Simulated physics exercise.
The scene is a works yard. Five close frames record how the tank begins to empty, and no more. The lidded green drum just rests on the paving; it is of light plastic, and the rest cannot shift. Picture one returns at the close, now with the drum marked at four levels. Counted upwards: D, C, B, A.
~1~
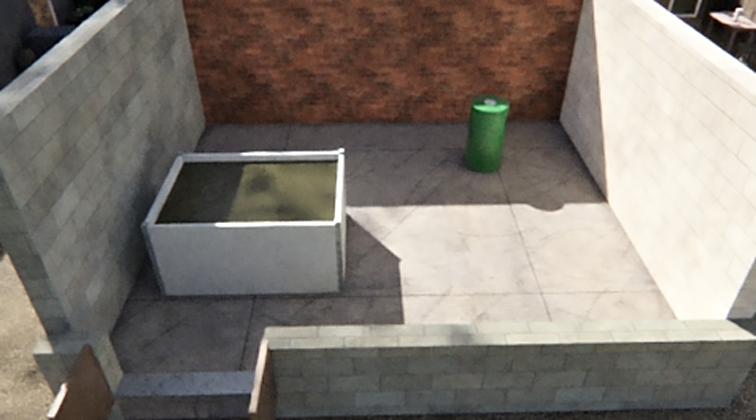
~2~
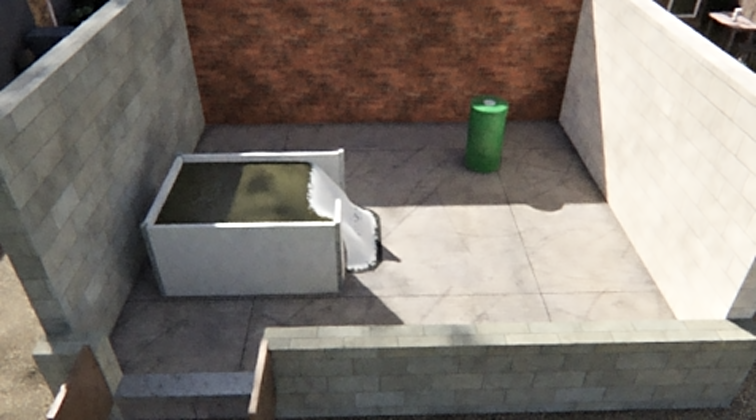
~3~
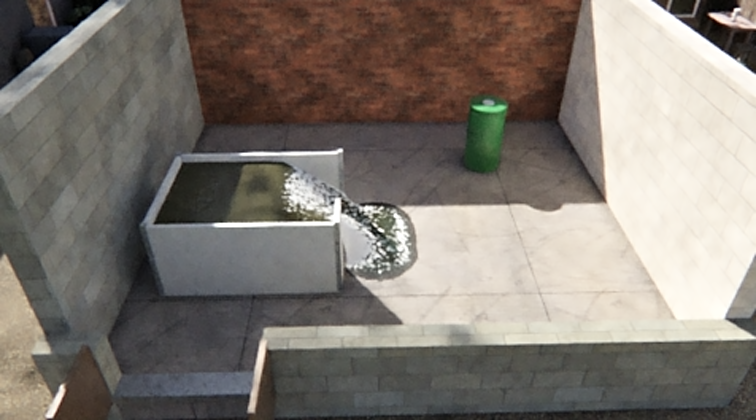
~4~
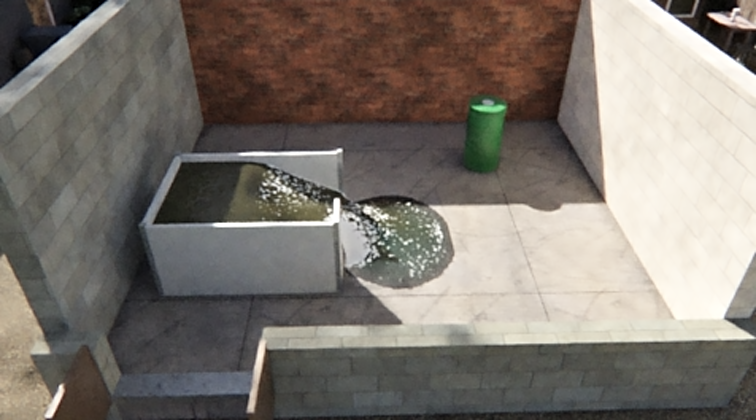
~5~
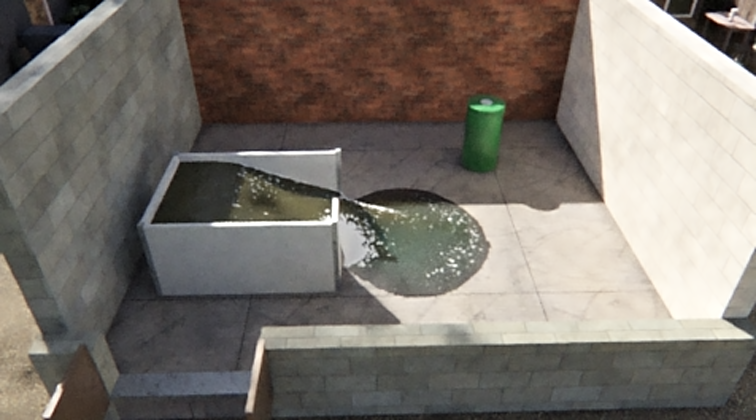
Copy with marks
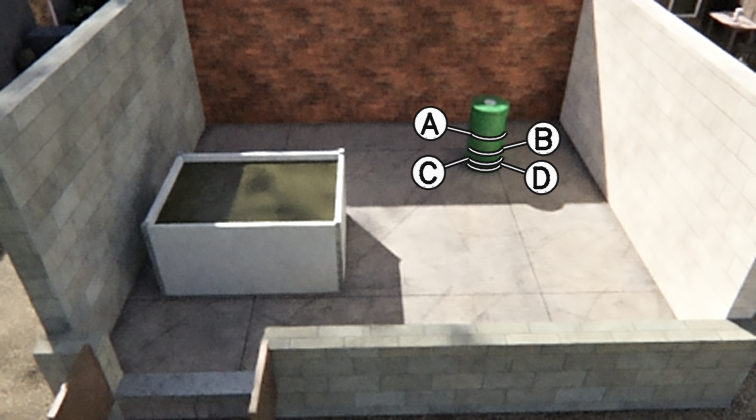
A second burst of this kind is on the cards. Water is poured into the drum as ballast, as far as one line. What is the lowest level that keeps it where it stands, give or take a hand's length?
Go for B.
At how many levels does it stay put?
Two of them.
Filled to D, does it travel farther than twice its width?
Yes.
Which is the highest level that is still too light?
C.
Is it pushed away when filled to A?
No.
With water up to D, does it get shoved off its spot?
Yes, it does.
On the marked copy, A at (490, 139); B at (488, 154); C at (487, 164); D at (486, 170); from the bottom up D, C, B, A.
For level A, it does not move.
For level B, it does not move.
For level C, it is pushed about its own width away.
For level D, it is pushed about 5 times its own width away.
